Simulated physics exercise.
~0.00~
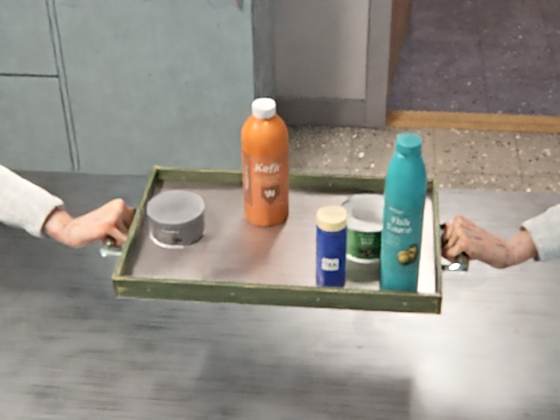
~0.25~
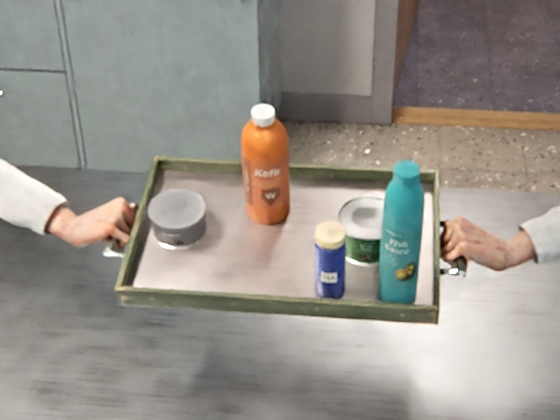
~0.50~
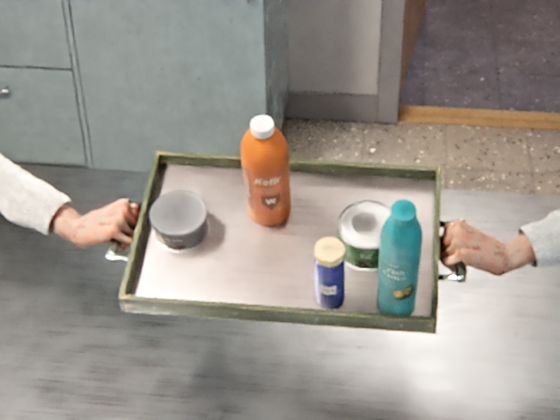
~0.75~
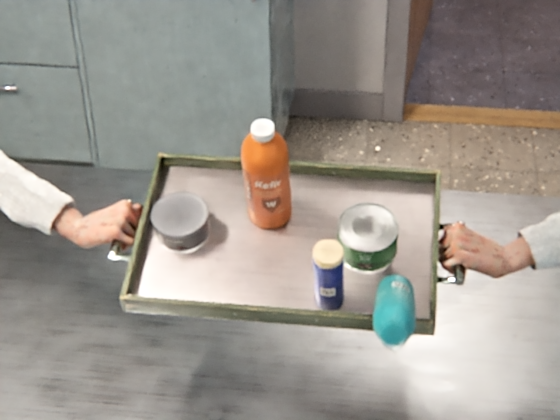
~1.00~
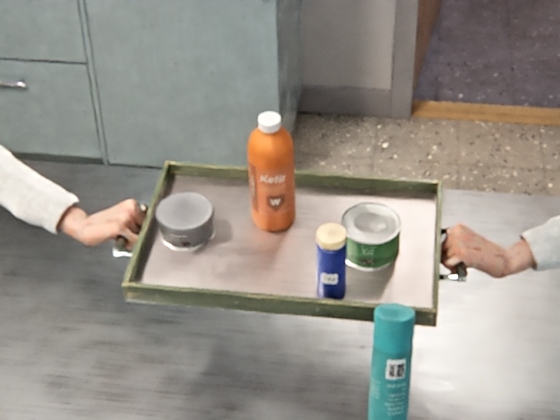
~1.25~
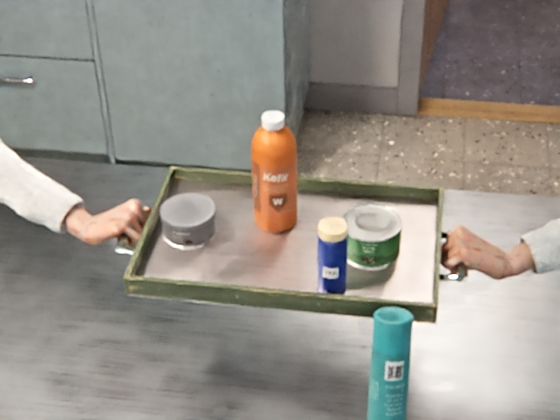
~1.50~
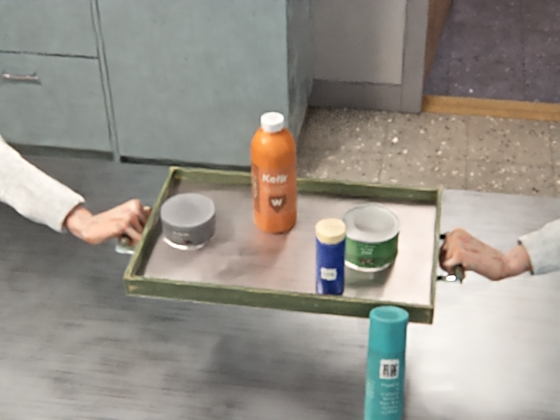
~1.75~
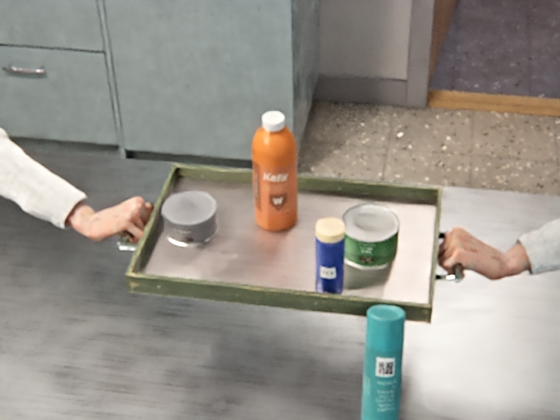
Tray held by two hands tipping towards the viewer, turquoise bottle toppling off the near edge, then levelling with four containers aboard.
